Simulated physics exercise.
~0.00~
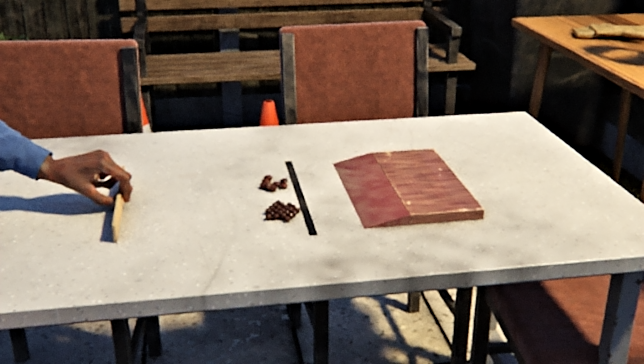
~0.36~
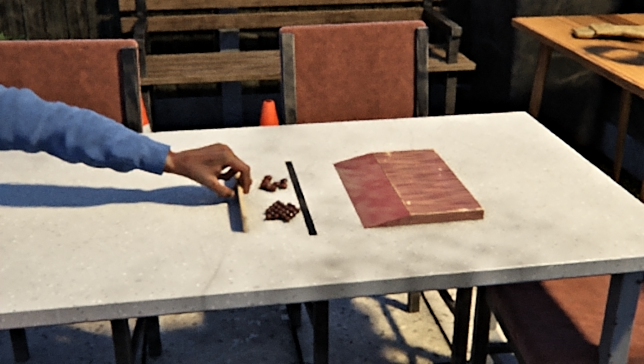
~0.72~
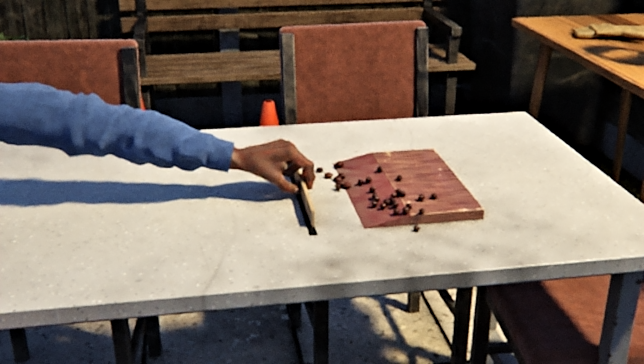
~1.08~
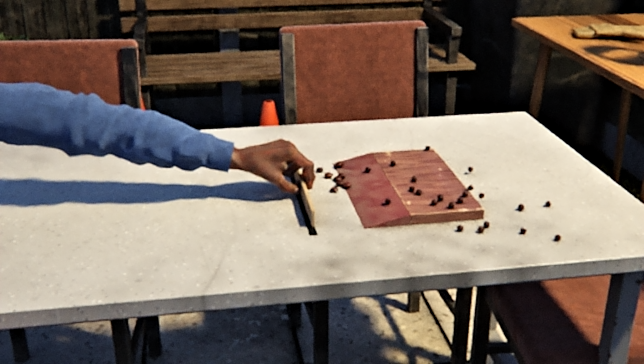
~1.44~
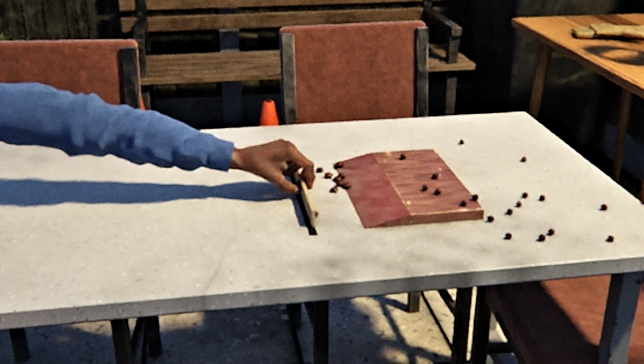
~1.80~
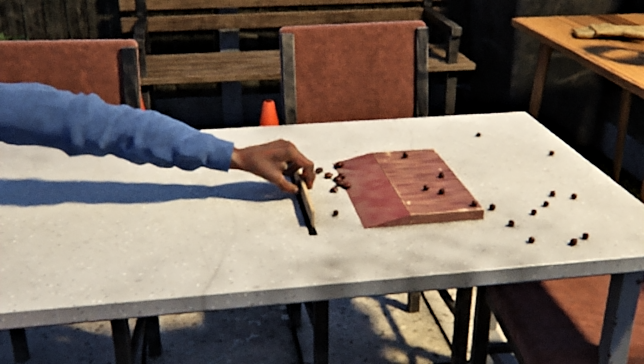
A hand in a blue sleeve slid a small upright card rightward across a pale table into two piles of dark beads, stopping at a black strip; the nearer beads mostly scattered over the reddish slab and beyond, while most farther ones stayed short of the ramp.
